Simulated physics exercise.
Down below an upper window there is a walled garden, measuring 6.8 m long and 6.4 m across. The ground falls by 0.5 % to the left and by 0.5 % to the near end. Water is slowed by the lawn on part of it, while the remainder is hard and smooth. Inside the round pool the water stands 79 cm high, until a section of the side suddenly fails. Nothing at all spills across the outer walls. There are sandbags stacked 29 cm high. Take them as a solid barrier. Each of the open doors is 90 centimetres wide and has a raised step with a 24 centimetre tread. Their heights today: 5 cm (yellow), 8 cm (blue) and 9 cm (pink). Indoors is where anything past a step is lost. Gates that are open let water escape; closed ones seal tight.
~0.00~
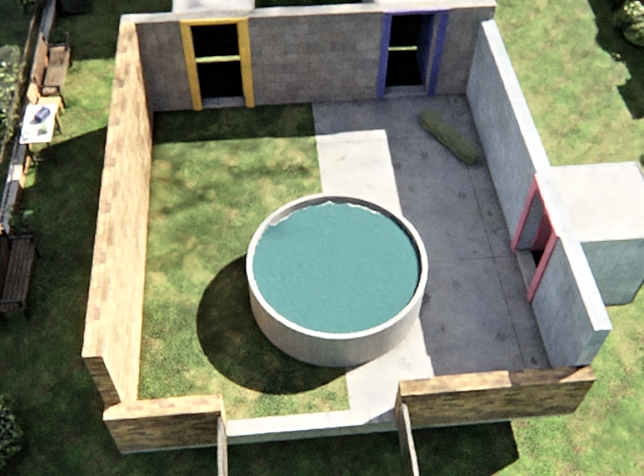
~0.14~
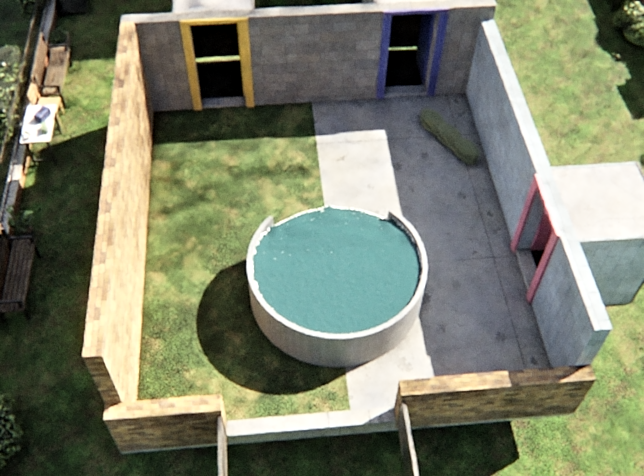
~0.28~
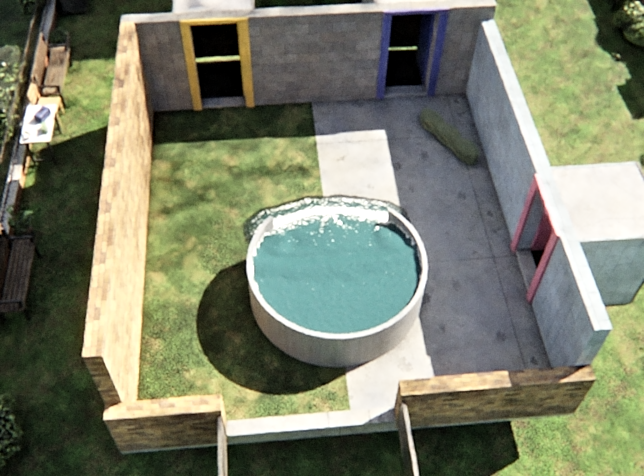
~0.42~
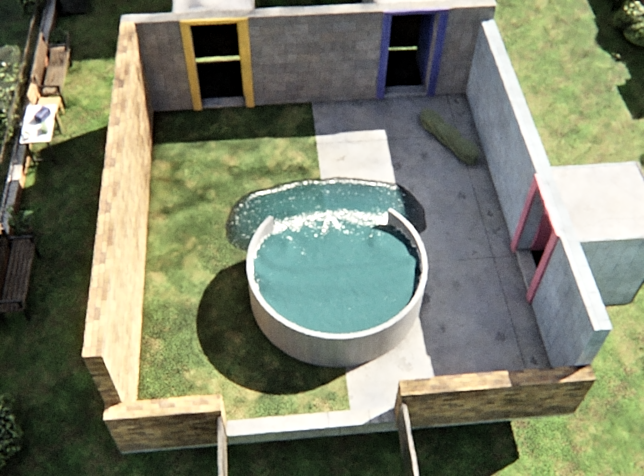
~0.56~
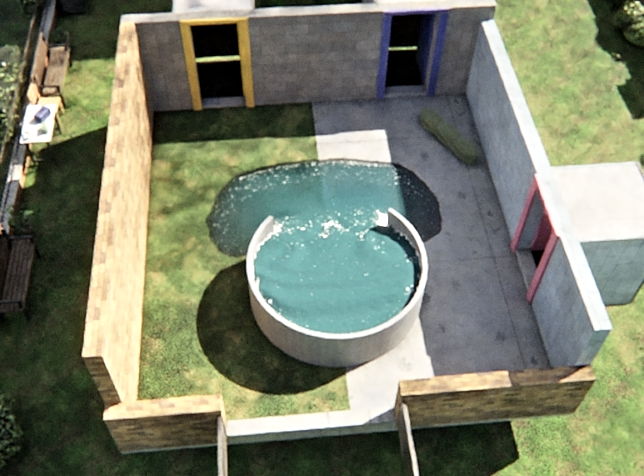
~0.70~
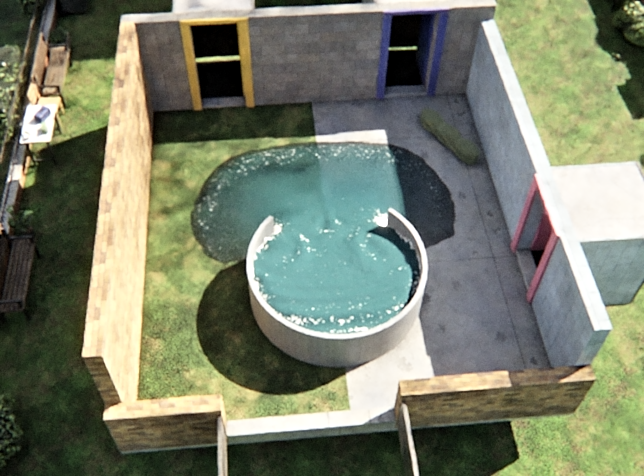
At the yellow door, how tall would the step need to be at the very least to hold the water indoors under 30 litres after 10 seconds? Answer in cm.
The step would need roughly 19 cm.
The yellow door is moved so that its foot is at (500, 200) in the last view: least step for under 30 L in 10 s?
Around 7.5 cm would do it.
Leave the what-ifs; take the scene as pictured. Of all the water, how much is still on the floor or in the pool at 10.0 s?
I'd estimate some 82 in a hundred.
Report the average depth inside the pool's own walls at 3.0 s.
About 25 centimetres.
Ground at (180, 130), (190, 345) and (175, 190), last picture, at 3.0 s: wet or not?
Soaked; untouched; soaked.
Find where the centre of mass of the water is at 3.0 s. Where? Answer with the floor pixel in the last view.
Approximately (316, 193).
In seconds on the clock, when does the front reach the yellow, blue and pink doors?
Times - yellow 1.4 seconds, blue 1.2 seconds, pink 3.6 seconds.
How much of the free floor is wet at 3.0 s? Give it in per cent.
The wet part is about 60 per cent.
After 1.4 s water covers 50 % of the floor, deepest (34 cm) near (320, 223); it has not reached the yellow door.
After 3.0 s water covers 60 % of the floor, deepest (37 cm) near (163, 115); 19 cm at the yellow door, 94 litres in over its 5 cm step.
After 10.0 s water covers 95 % of the floor, deepest (14 cm) near (542, 393); 9 cm at the yellow door, 332 litres in over its 5 cm step.
At the yellow door as built, the water arrived by 1.5 s and peaked near 22 cm at 2.2 s.
Run again over the same 10 s with other heights there, 46 litres in over 17 cm, 9 litres over 22.5 cm. The limit of 30 litres is kept from about 19 cm up.
